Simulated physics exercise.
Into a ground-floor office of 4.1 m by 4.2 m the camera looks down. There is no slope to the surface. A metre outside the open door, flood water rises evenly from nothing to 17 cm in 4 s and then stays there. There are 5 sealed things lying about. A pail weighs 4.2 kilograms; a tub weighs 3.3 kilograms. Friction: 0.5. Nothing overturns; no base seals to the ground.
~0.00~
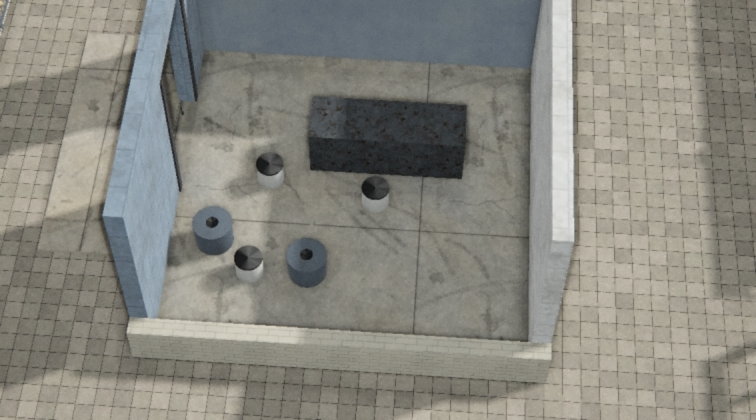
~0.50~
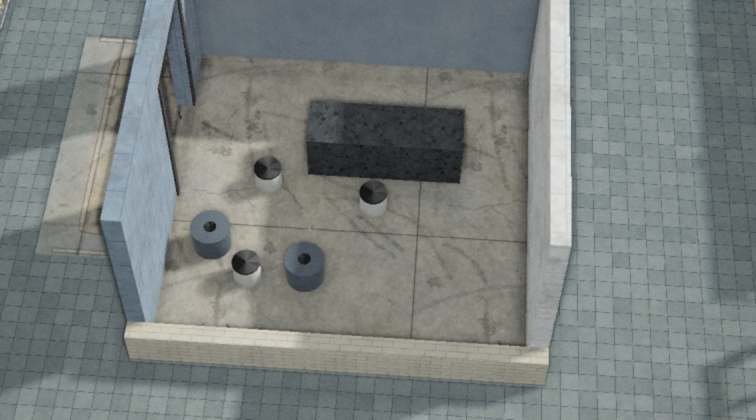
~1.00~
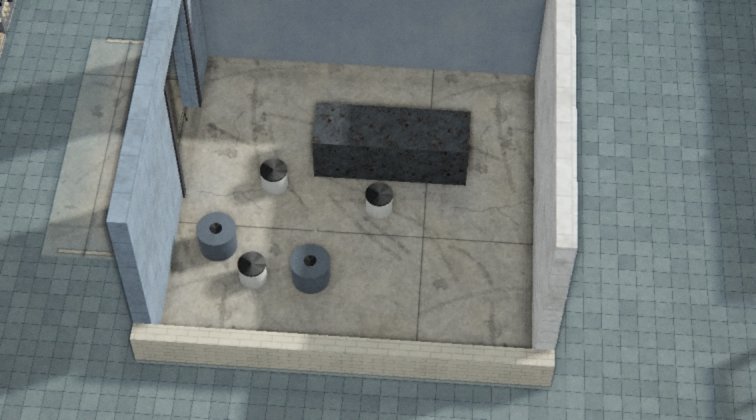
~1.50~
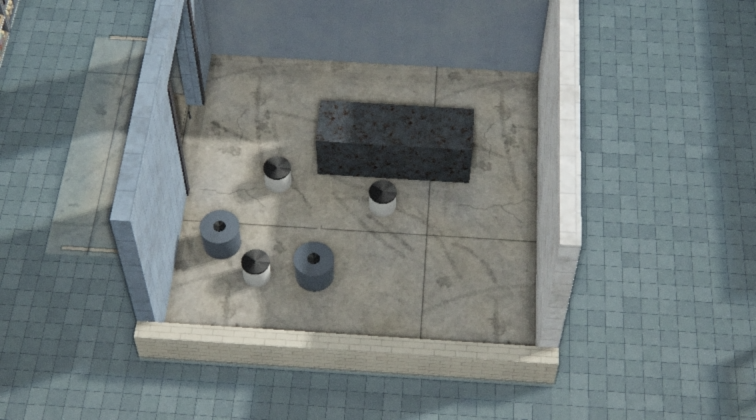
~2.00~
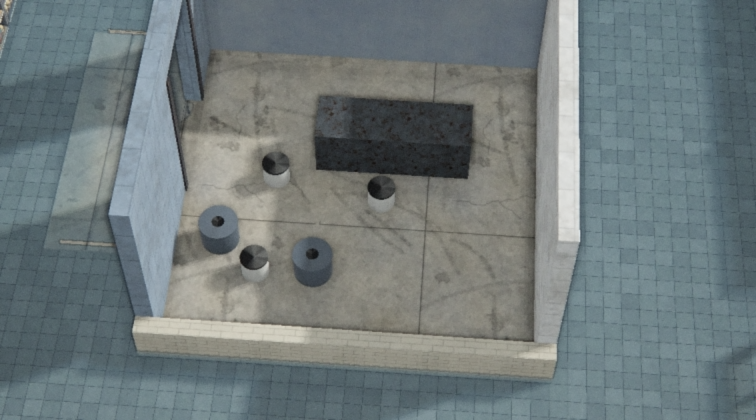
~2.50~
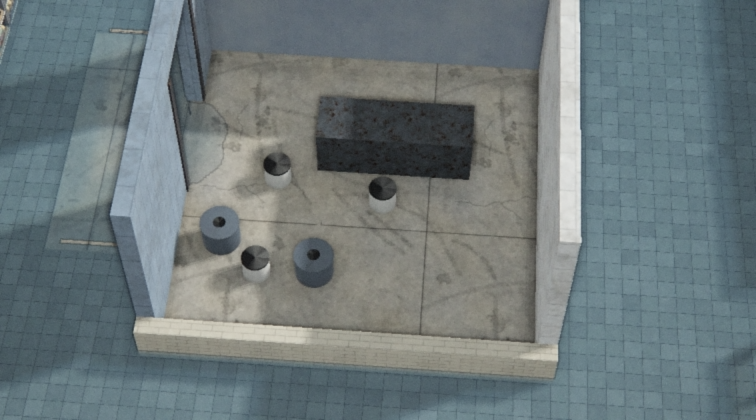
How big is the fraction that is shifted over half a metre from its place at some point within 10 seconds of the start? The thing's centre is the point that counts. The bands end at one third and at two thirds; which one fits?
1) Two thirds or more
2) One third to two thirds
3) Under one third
The answer is 2.
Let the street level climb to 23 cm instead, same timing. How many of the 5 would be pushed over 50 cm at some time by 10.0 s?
Then 3.
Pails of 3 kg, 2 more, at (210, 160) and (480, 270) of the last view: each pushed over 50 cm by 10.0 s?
Note: Item 1 above threshold; item 2 below threshold.
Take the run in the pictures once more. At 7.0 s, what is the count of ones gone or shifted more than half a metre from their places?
I get 2.
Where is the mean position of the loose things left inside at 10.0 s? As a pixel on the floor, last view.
About (318, 271).
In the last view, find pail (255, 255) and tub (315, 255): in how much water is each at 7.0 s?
Depth approx. 1 cm / 3 cm.
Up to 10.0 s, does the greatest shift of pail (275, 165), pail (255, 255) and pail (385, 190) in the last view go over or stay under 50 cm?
First farther, then not as far, then not as far.
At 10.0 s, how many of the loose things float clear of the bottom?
Just then, the number is 2.
After 3.5 s 0 of 5 are over 50 cm from their spots; 0 afloat.
After 4.5 s 0 of 5 are over 50 cm from their spots; 0 afloat.
After 7.0 s 2 of 5 are over 50 cm from their spots; 1 afloat.
After 10.0 s 2 of 5 are over 50 cm from their spots, and 2 have been at some point; 2 afloat.
